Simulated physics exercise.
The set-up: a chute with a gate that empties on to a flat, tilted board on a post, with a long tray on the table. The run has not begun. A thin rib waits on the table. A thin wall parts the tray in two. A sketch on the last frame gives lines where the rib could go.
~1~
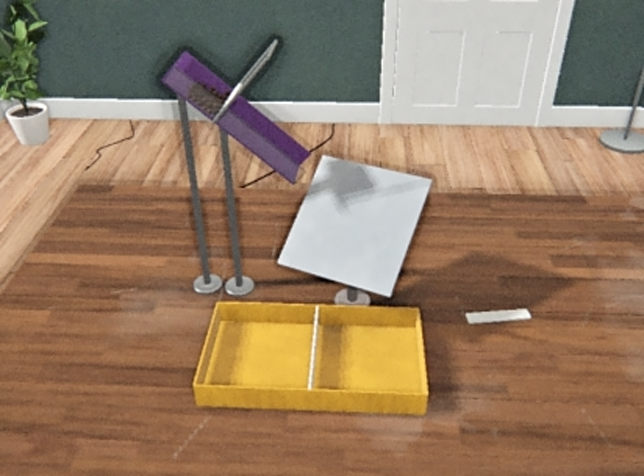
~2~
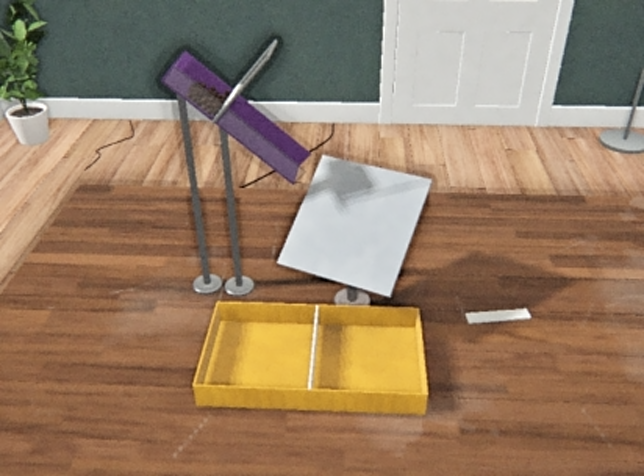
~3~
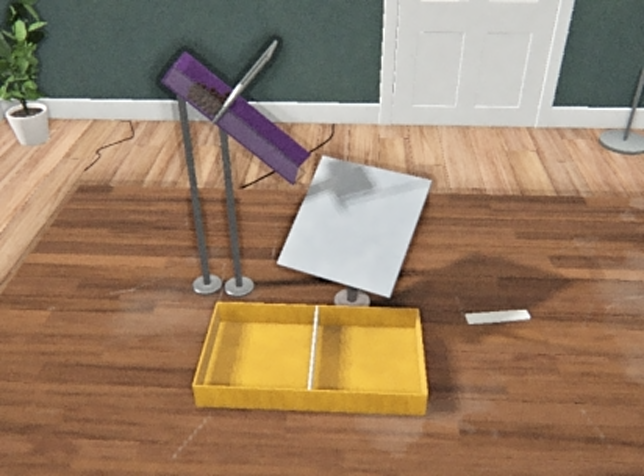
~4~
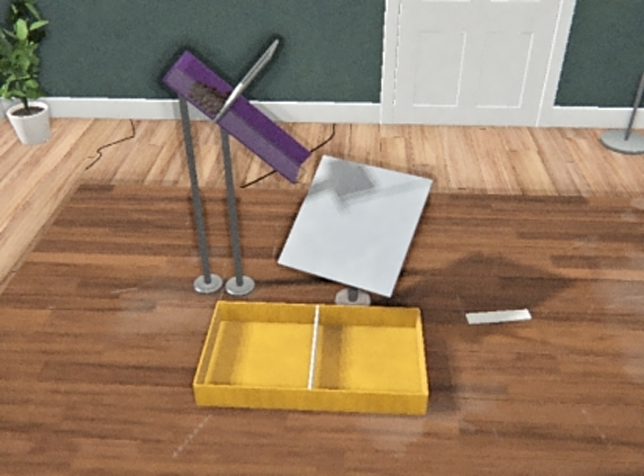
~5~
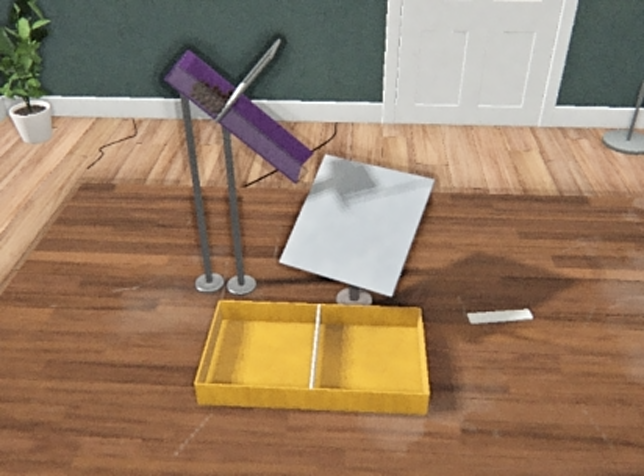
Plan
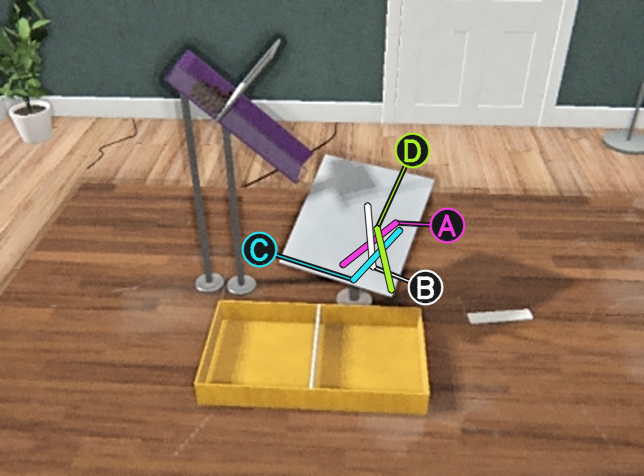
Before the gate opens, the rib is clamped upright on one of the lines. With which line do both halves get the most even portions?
C.
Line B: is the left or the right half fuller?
The right half.
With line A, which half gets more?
More lands on the left.
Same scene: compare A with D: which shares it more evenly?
It is D.
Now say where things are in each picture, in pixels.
In the first frame, load behind the gate near (213, 98), chocolate balls; lip of the chute near (297, 175), sloping fairly steeply.
In the second frame, middle of the board near (354, 221), tilted fairly steeply; middle of its low edge near (331, 279); of its high edge near (376, 167).
In the third frame, front corners of the tray near (193, 386) and (427, 395); front end of its middle wall near (309, 390); gate still shut near (234, 95).
In the fourth frame, middle of the load near (214, 97); lip near (297, 175).
In the fifth frame, middle of the load near (216, 97); lip near (299, 175).
On the marked copy, line A from (396, 223) to (342, 264); line B from (367, 205) to (372, 266); line C from (399, 230) to (353, 279); line D from (377, 228) to (391, 290).
For line A, of what is caught, all but a few in the left half, a small share in the right.
For line B, of what is caught, close to a quarter in the left half, the bulk in the right.
For line C, of what is caught, close to half in the left half, close to half in the right.
For line D, of what is caught, close to a quarter in the left half, the bulk in the right.
